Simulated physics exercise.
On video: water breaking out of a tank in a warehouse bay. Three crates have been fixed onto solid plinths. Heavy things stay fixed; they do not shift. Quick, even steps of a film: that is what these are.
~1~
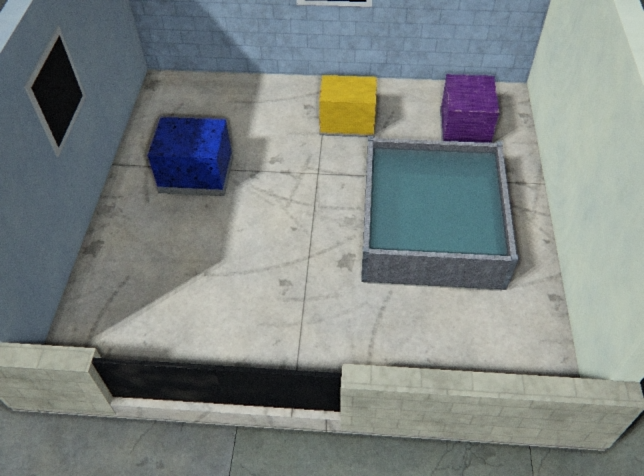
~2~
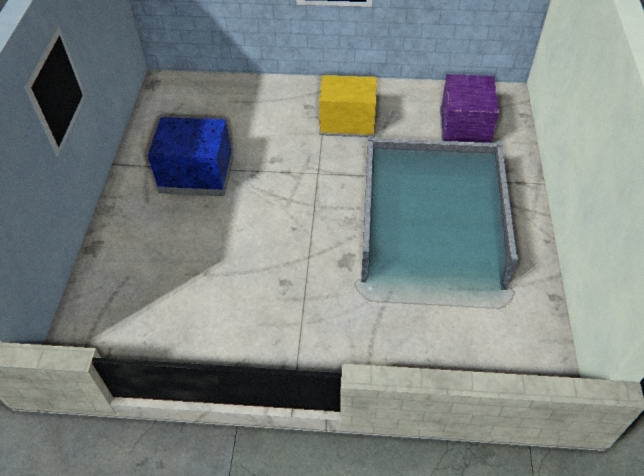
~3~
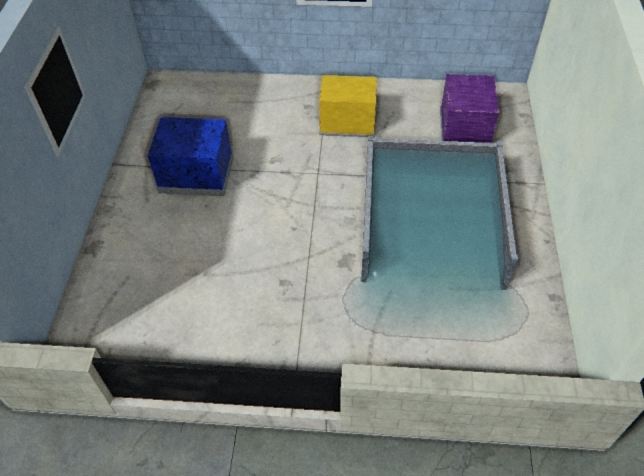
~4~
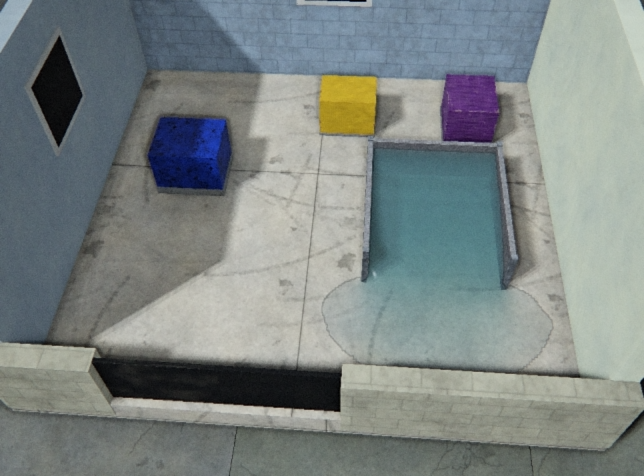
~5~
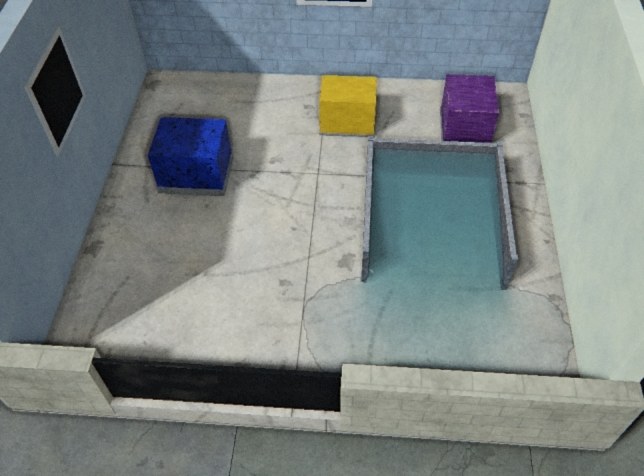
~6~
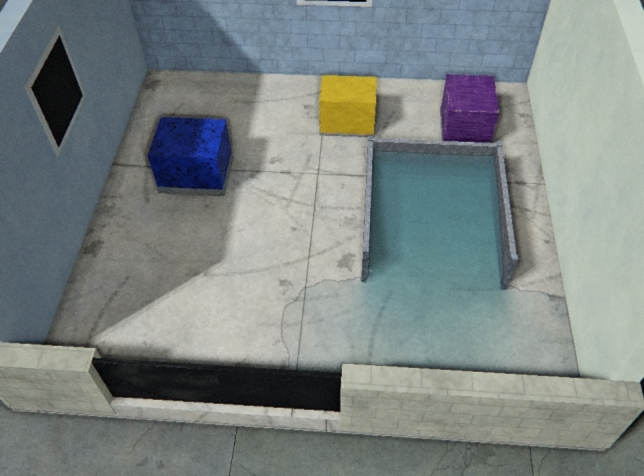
In a warehouse bay, a gray-walled tank of teal water stands whole near blue, yellow and purple blocks. Its front side disappears and water pours out toward the low front wall, spreading across the pale floor in a widening, rounded sheet, then reaching the wall and extending sideways while the blocks stay still.
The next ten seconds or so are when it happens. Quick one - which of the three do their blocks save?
Outcome: The blue crate ends up clear of the water; the yellow crate ends up with water on it; the purple crate ends up with water on it.
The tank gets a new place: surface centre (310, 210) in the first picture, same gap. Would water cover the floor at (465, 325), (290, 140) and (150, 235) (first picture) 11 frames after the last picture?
Results in order - swamped, left untouched, left untouched.
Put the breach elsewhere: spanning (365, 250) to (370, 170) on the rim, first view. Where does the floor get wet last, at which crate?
I'd go with the purple crate.
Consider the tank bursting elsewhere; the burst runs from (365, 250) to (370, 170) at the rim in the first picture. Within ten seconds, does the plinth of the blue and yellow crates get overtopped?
The blue one is reached; the yellow one is reached.
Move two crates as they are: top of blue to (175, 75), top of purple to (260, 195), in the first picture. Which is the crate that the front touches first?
Answer: The purple-painted one.
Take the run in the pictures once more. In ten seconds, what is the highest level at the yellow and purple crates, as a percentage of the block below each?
200 %, then 170 %.
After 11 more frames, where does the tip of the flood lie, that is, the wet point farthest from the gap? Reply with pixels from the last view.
Close to (50, 378).
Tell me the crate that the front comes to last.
Last is the yellow-painted one.
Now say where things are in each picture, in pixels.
The first frame shows the tank at (436, 199) is whole and still.
In the second frame, the front is at (505, 296), out from the gap at (435, 275).
In the third frame, water pours out at (435, 275) and has run to (518, 315).
In the fourth frame, water pours out at (434, 276) and has run to (340, 334).
In the fifth frame, water pours out at (434, 276) and has run to a hidden place.
In the sixth frame, water pours out at (434, 276) and has run to a hidden place.
A moment on, water covers 20 % of the floor; the blue crate not reached, the yellow crate not reached, the purple crate not reached.
Next, water covers 30 % of the floor; the blue crate not reached, the yellow crate not reached, the purple crate not reached.
Then, water covers 55 % of the floor; the blue crate water round its plinth, the yellow crate not reached, the purple crate water round its plinth.
Later, water covers 80 % of the floor; the blue crate water round its plinth, the yellow crate water round its plinth, the purple crate water round its plinth.
In the end, water covers 100 % of the floor; the blue crate stayed above the water, the yellow crate was topped, the purple crate was topped.
